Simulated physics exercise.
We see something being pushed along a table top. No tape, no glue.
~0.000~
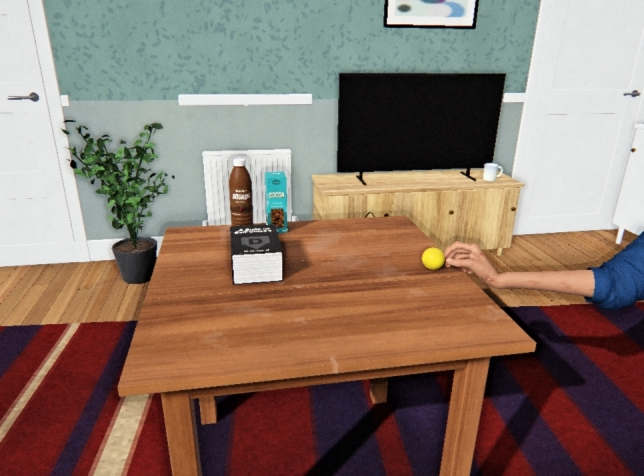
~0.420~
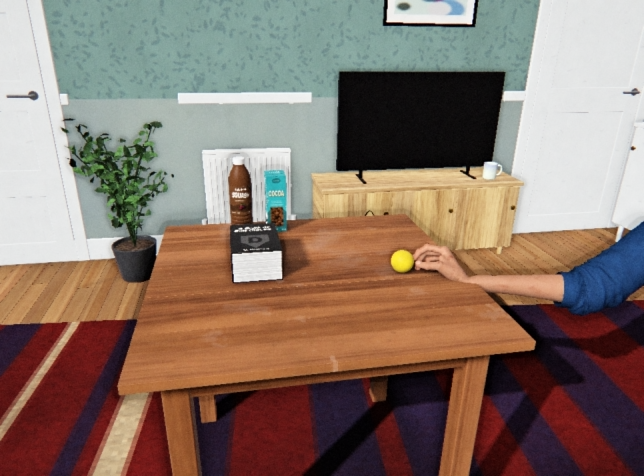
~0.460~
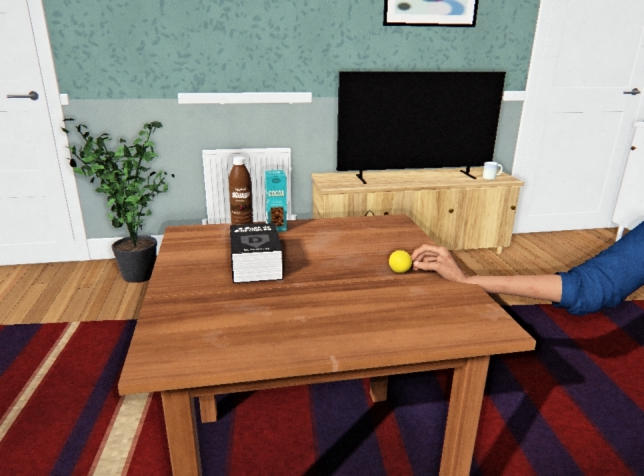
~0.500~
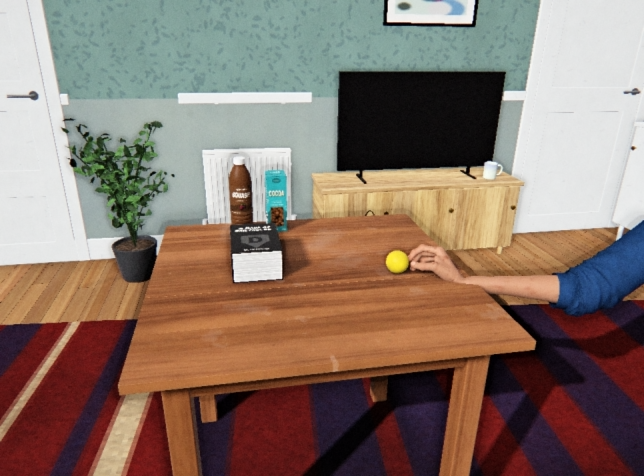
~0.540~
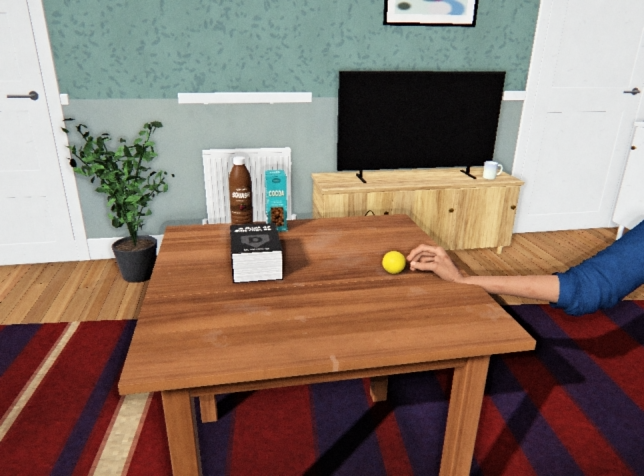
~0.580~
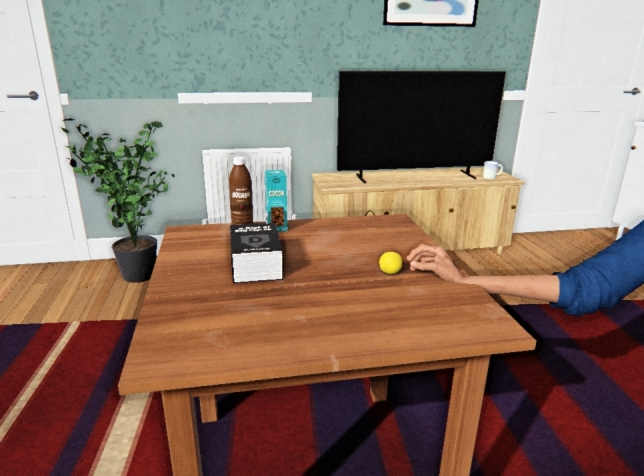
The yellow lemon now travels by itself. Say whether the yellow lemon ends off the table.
The yellow lemon is still on the table.
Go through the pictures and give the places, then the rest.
In the first frame, under the hand; yellow lemon (433, 259).
In the second frame, under the hand; yellow lemon (402, 261).
In the third frame, under the hand; yellow lemon (401, 262).
In the fourth frame, yellow lemon (398, 262).
In the fifth frame, yellow lemon (394, 263).
In the sixth frame, yellow lemon (391, 263) moved a little.
By 0.78 s, yellow lemon moved about its own width near (375, 265).
By 0.98 s, yellow lemon moved well along near (362, 267).
By 1.28 s, yellow lemon moved well along near (348, 269).
By 1.68 s, yellow lemon moved well along near (337, 271).
When it is over (2.3 s), moved from the start, yellow lemon. End places, in pixels of the last picture, yellow lemon near (336, 271).
